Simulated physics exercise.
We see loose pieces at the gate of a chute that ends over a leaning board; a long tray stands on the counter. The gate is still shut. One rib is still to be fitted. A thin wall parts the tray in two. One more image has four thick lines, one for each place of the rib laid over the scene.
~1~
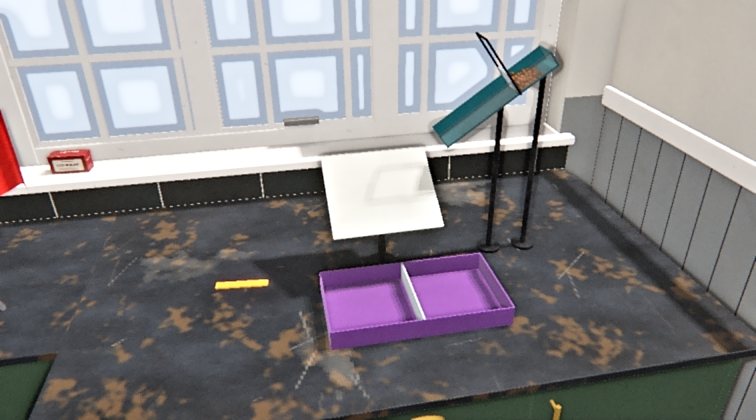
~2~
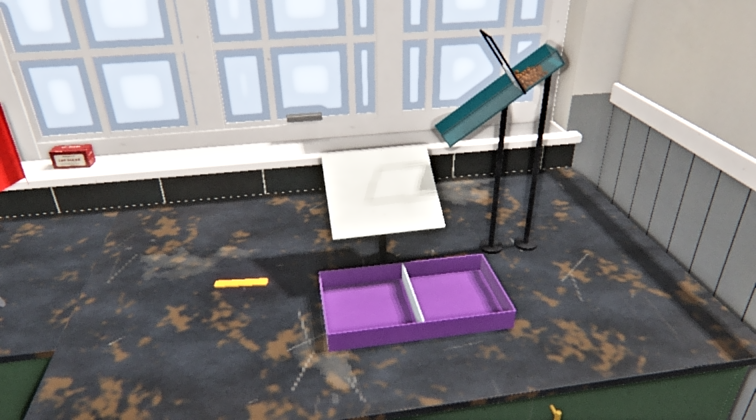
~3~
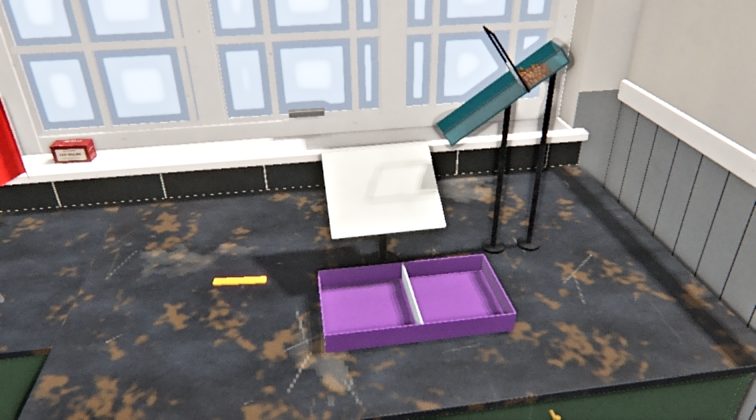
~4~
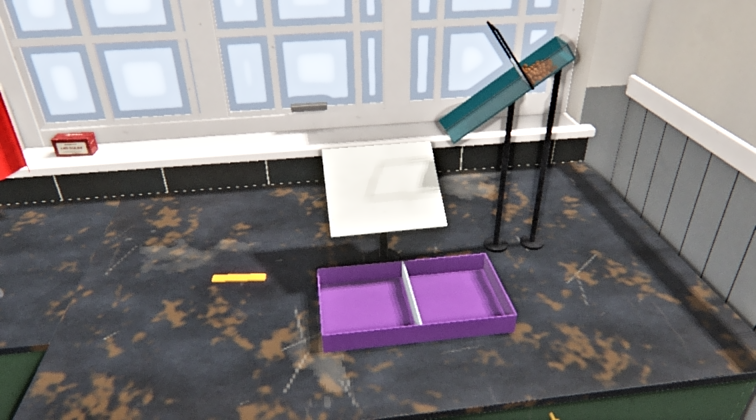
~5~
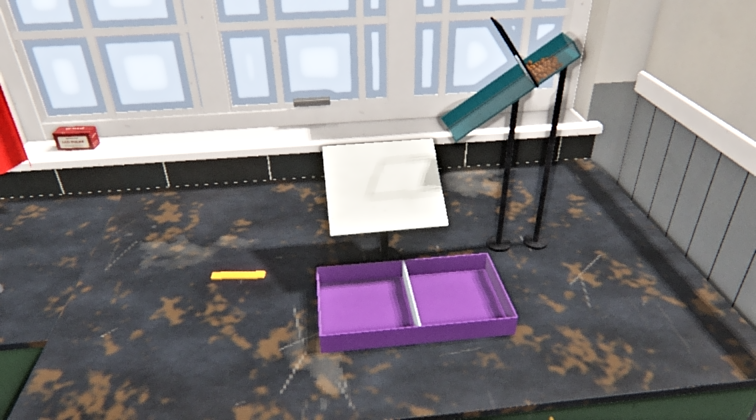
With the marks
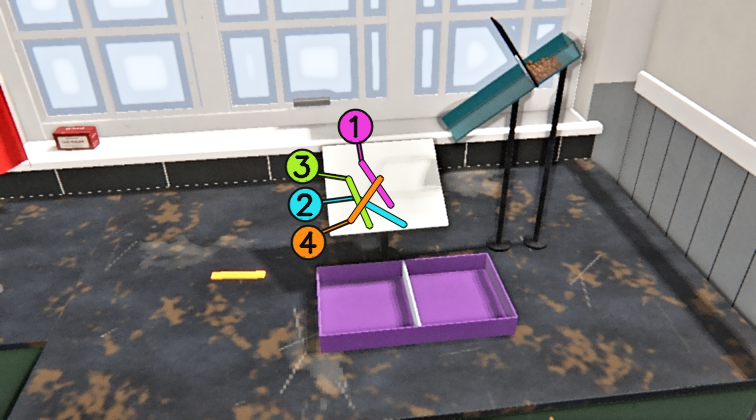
A long purple tray split by a thin wall sat on a dark, patchy counter before a tilted white board and a raised teal chute holding brown pieces; only the view shifted very slightly.
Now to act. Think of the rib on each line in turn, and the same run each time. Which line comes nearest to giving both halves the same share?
1.
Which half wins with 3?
Left.
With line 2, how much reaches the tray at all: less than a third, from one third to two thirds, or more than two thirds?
Line 2 gives more than two thirds.
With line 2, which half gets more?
The right half.
On the marked copy, line 1 from (361, 162) to (390, 205); line 2 from (355, 197) to (403, 224); line 3 from (348, 178) to (369, 225); line 4 from (380, 178) to (350, 220).
Choosing 1, of what is caught, about half in the left half, about half in the right.
Choosing 2, of what is caught, a small part in the left half, nearly all in the right.
Choosing 3, of what is caught, most in the left half, a small part in the right.
Choosing 4, of what is caught, most in the left half, a small part in the right.
